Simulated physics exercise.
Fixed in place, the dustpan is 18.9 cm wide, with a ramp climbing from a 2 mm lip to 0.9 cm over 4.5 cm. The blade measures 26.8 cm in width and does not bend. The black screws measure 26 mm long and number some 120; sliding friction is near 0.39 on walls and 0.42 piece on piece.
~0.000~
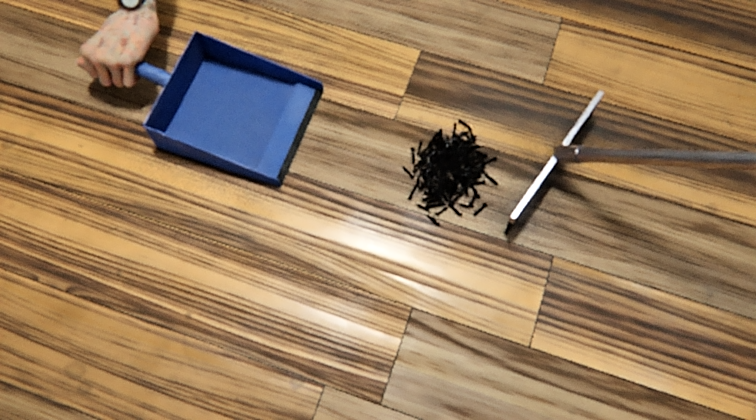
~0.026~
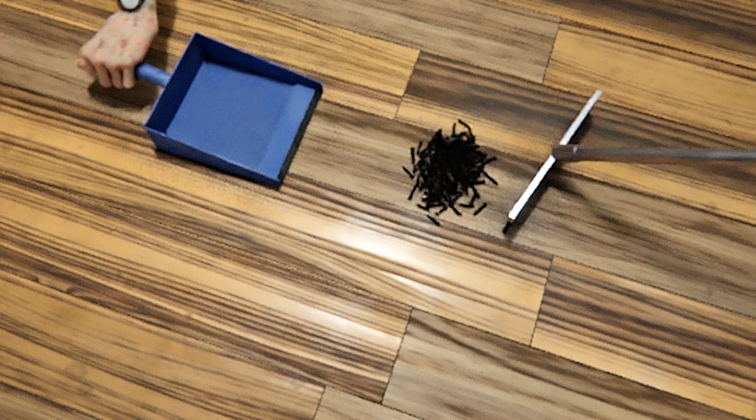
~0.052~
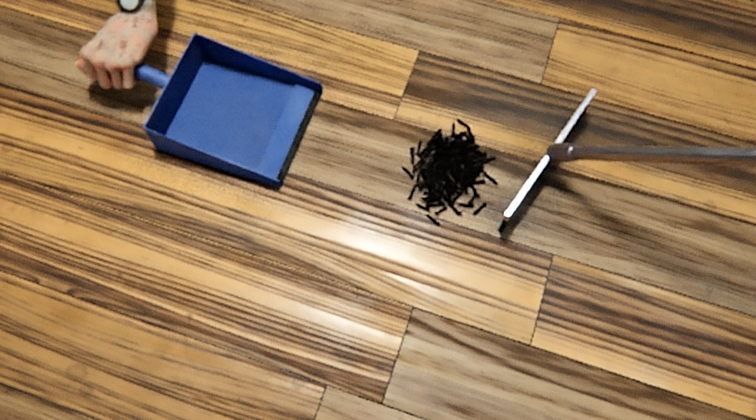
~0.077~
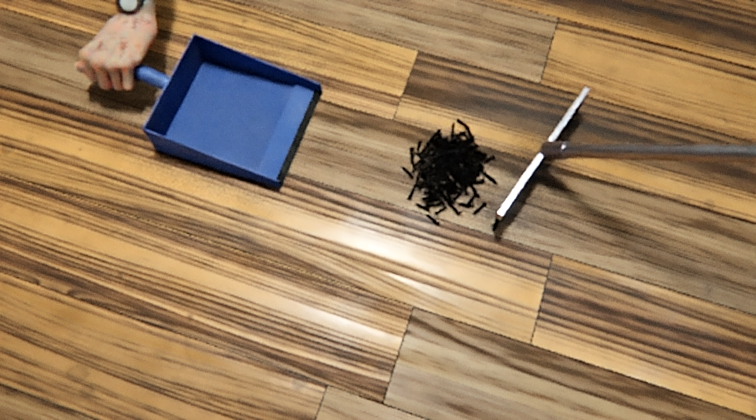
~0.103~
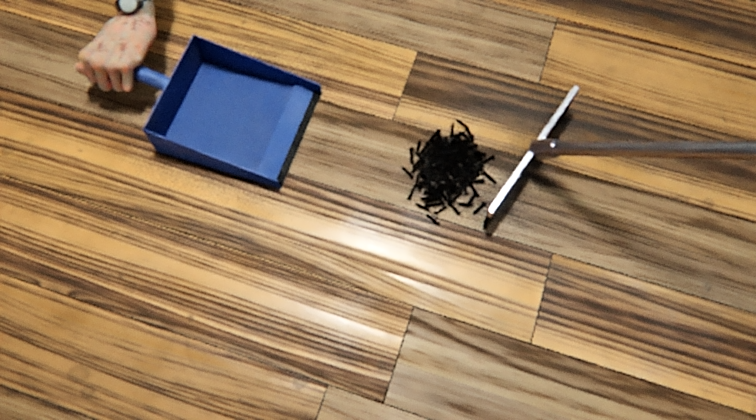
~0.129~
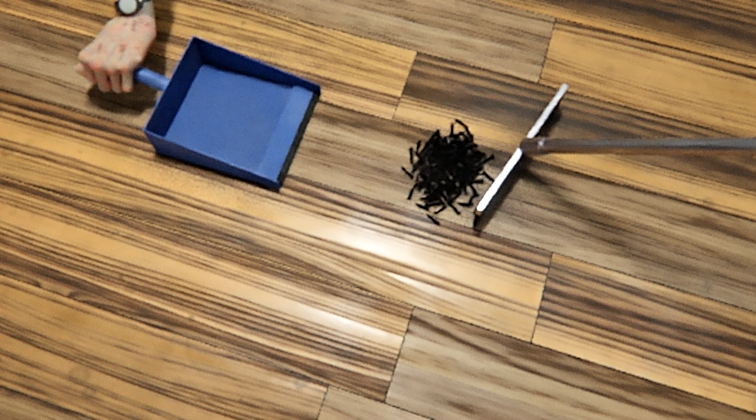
A hand wearing a wristwatch grips the handle of a blue dustpan at the upper left of a striped wood-plank floor, seen from above. A loose pile of small black pieces lies right of the pan's open side, with a slanted, pale-edged blade on a long grey handle beyond it. The blade slides left towards the pile, slowly then faster, while pieces, pan and view stay practically still.
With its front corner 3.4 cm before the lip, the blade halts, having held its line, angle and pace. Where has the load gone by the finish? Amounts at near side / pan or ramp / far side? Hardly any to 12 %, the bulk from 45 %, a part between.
Near side: Hardly any; pan: Hardly any; far side: A part.
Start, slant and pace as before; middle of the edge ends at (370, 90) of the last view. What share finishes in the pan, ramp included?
Roughly 10 %.
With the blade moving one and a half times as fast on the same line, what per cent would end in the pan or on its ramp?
Then about 30 per cent.
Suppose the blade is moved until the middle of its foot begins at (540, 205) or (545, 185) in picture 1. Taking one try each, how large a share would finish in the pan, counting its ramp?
The two tries give about 0 % and about 5 %.
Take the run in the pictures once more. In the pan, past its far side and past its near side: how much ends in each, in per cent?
Near: 5; pan: 5; far: 20 (percent).
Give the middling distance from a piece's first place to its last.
22 cm, roughly.
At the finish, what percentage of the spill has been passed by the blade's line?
Estimate: Near 0 %.
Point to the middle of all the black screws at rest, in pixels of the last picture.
Roughly (325, 132).
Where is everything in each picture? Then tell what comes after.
In the first frame, blade from (513, 219) to (599, 97), moved 0.0 cm, 0 of the pieces shifted so far; middle of the pieces at (449, 167); pan at (231, 115).
In the second frame, blade from (511, 218) to (596, 96), moved 0.2 cm, 0 of the pieces shifted so far; middle of the pieces at (449, 167).
In the third frame, blade from (507, 217) to (591, 95), moved 0.8 cm, 0 of the pieces shifted so far; middle of the pieces at (449, 167).
In the fourth frame, blade from (500, 215) to (584, 94), moved 1.8 cm, 0 of the pieces shifted so far; middle of the pieces at (448, 167).
In the fifth frame, blade from (490, 213) to (574, 92), moved 3.3 cm, 0 of the pieces shifted so far; middle of the pieces at (448, 166).
In the sixth frame, blade from (479, 211) to (563, 90), moved 4.9 cm, 0 of the pieces shifted so far; middle of the pieces at (448, 166); pan at (230, 119). The blade's pace is about 0.62 m/s, heading 8 degrees towards the viewer's side.
After 0.36 s, middle of the blade 21 cm from the lip; 0 % over the lip, far side 10 %, near side 0 %.
After 0.51 s, middle of the blade 12 cm from the lip; 0 % over the lip, far side 15 %, near side 5 %.
After 0.78 s, middle of the blade 7 cm from the lip; 10 % over the lip, far side 20 %, near side 5 %.
By 1.6 s all is still; near side 5 %, pan 5 %, far side 20 %, in front of the lip or behind the blade 75 %.
